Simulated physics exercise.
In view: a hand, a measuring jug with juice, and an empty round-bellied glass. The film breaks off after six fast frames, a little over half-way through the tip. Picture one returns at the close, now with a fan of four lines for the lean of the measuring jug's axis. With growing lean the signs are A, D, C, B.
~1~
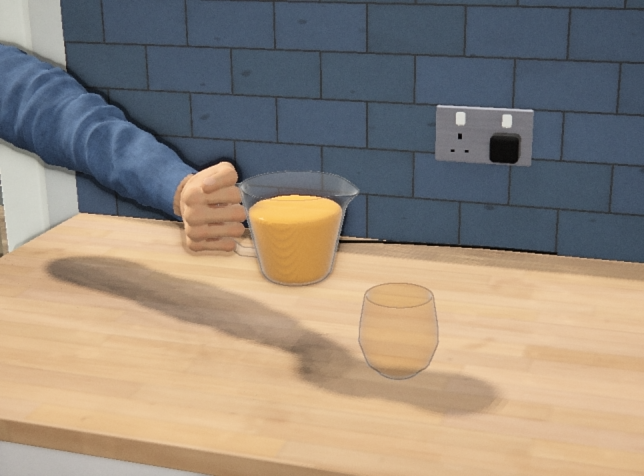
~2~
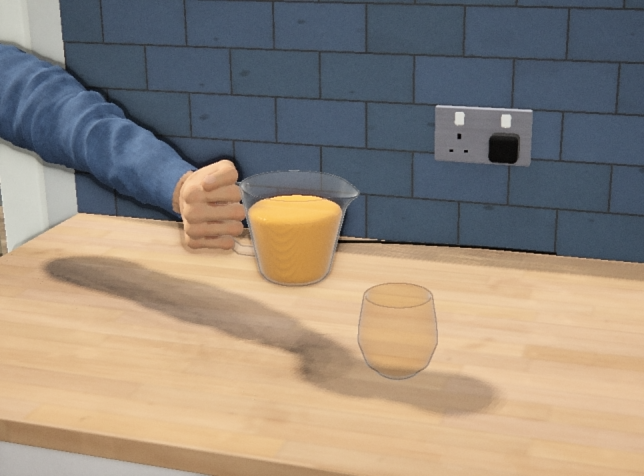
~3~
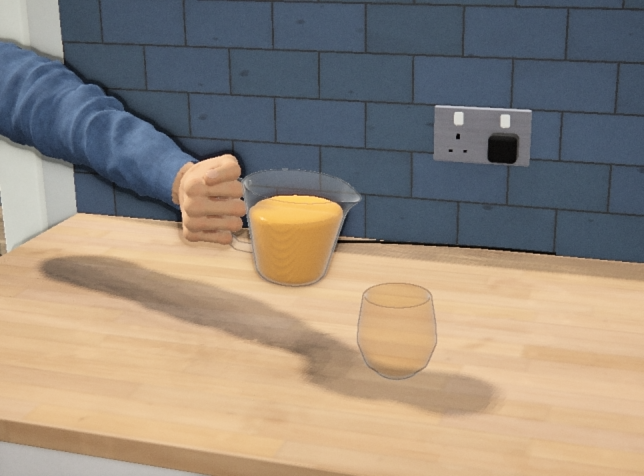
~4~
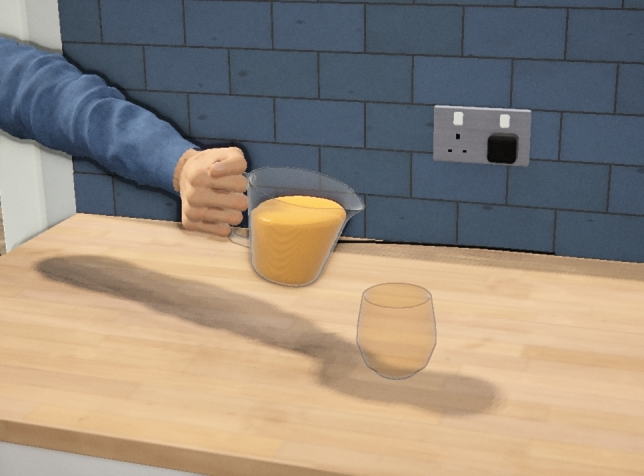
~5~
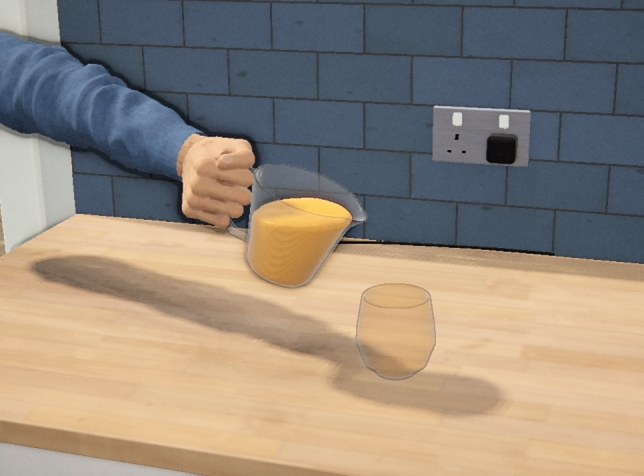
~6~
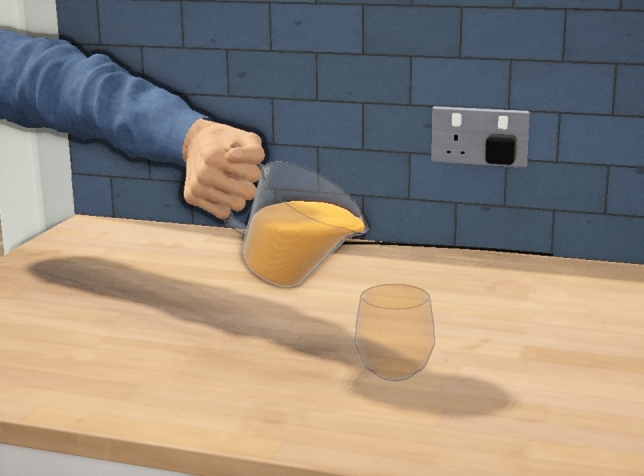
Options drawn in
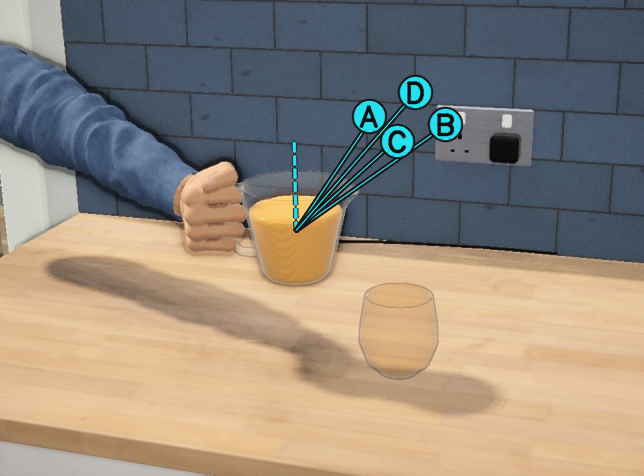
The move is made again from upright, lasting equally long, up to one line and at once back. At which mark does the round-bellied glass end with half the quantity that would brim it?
It is B.
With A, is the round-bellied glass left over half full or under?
Under.
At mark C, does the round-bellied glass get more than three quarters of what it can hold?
No, it does not.
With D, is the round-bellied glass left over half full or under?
Under half.
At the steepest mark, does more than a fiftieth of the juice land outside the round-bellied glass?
No, it does not.
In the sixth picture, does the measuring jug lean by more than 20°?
Yes, it does.
On the marked copy, A at (362, 132); B at (431, 135); C at (383, 151); D at (404, 105).
For mark A, the round-bellied glass ends with about 12 % of what it can hold.
For mark B, the round-bellied glass ends with about 49 % of what it can hold.
For mark C, the round-bellied glass ends with about 35 % of what it can hold.
For mark D, the round-bellied glass ends with about 22 % of what it can hold.
